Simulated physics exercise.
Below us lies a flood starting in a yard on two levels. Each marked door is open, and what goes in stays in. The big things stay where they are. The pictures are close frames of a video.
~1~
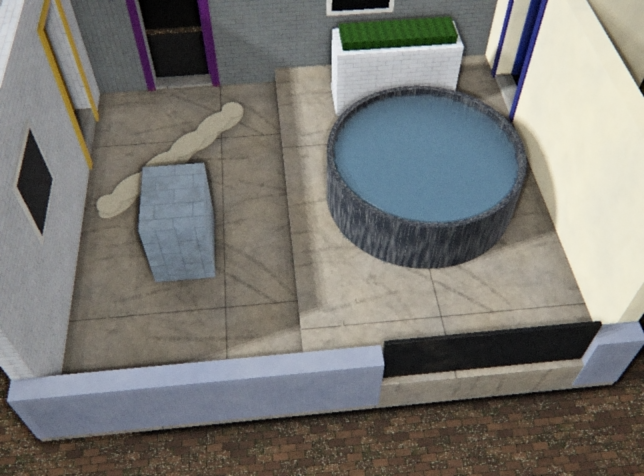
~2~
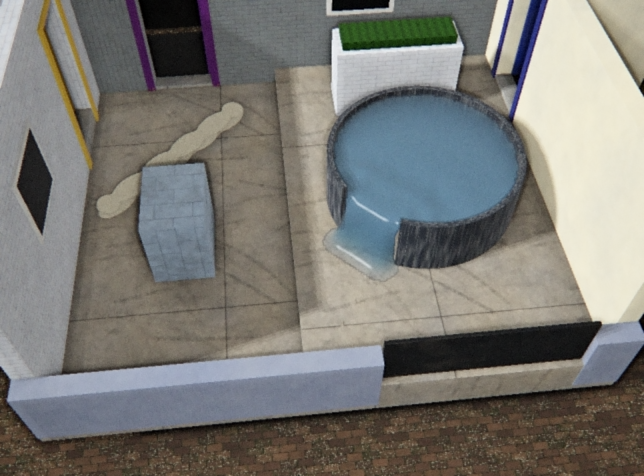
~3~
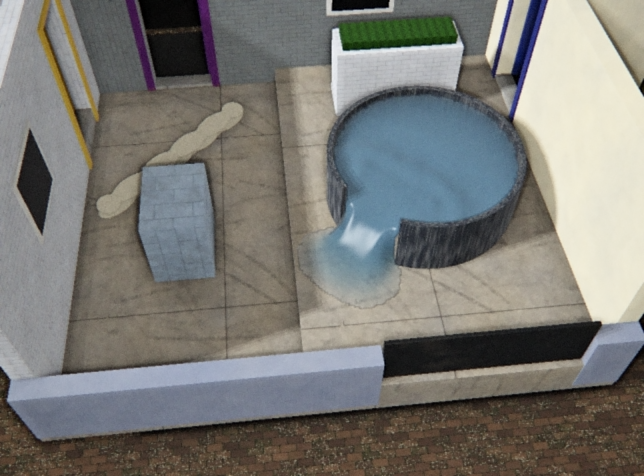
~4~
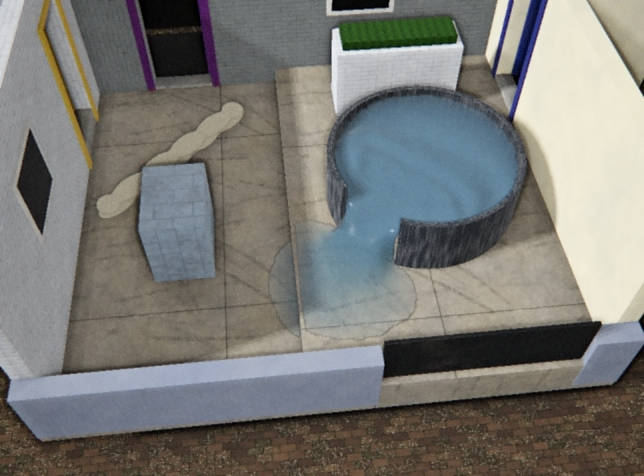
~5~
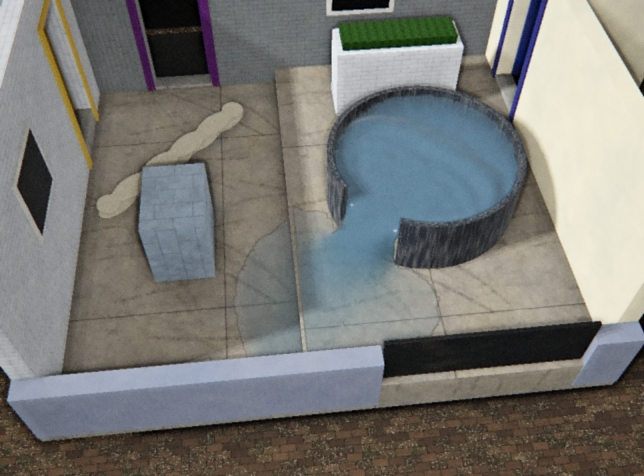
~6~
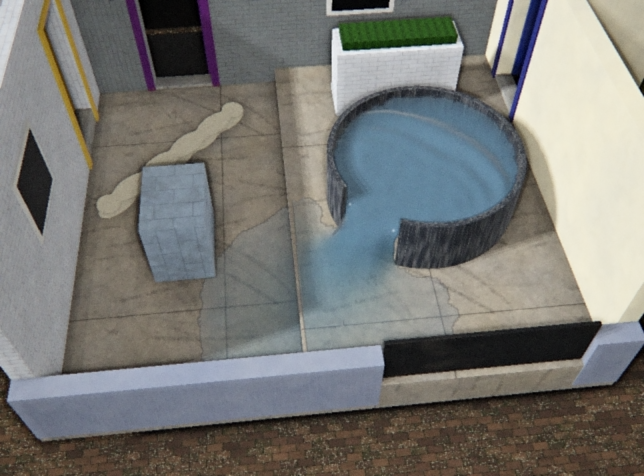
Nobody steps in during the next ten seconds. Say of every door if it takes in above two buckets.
In the end: The purple door floods; the blue door holds within the limit; the yellow door holds within the limit.
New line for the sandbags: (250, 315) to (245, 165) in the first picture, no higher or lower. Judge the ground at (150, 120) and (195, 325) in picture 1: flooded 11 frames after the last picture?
In that order: No water, flooded.
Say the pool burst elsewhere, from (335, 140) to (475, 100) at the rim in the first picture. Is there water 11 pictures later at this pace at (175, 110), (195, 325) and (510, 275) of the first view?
In turn: Wet, not flooded, not flooded.
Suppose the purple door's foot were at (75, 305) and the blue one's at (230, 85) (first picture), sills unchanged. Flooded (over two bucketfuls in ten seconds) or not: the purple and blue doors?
Purple door lets more in, blue door is over.
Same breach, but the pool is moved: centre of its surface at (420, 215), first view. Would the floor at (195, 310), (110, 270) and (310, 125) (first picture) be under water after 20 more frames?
In turn: Covered, under water, no water.
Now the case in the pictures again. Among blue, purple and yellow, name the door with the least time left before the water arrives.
That is the yellow-painted one.
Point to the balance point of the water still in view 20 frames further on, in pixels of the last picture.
Close to (314, 238).
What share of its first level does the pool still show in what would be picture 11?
Roughly 74 per cent.
A moment on, water covers 30 % of the floor; the purple door not reached, the blue door not reached, the yellow door not reached.
Next, water covers 40 % of the floor; the purple door not reached, the blue door not reached, the yellow door not reached.
Then, water covers 65 % of the floor; the purple door not reached, the blue door not reached, the yellow door wet at the sill, nothing in.
Later, water covers 80 % of the floor; the purple door over two buckets in, the blue door wet at the sill, nothing in, the yellow door wet at the sill, nothing in.
In the end, water covers 85 % of the floor; the purple door far over two buckets in, the blue door wet at the sill, nothing in, the yellow door wet at the sill, nothing in.
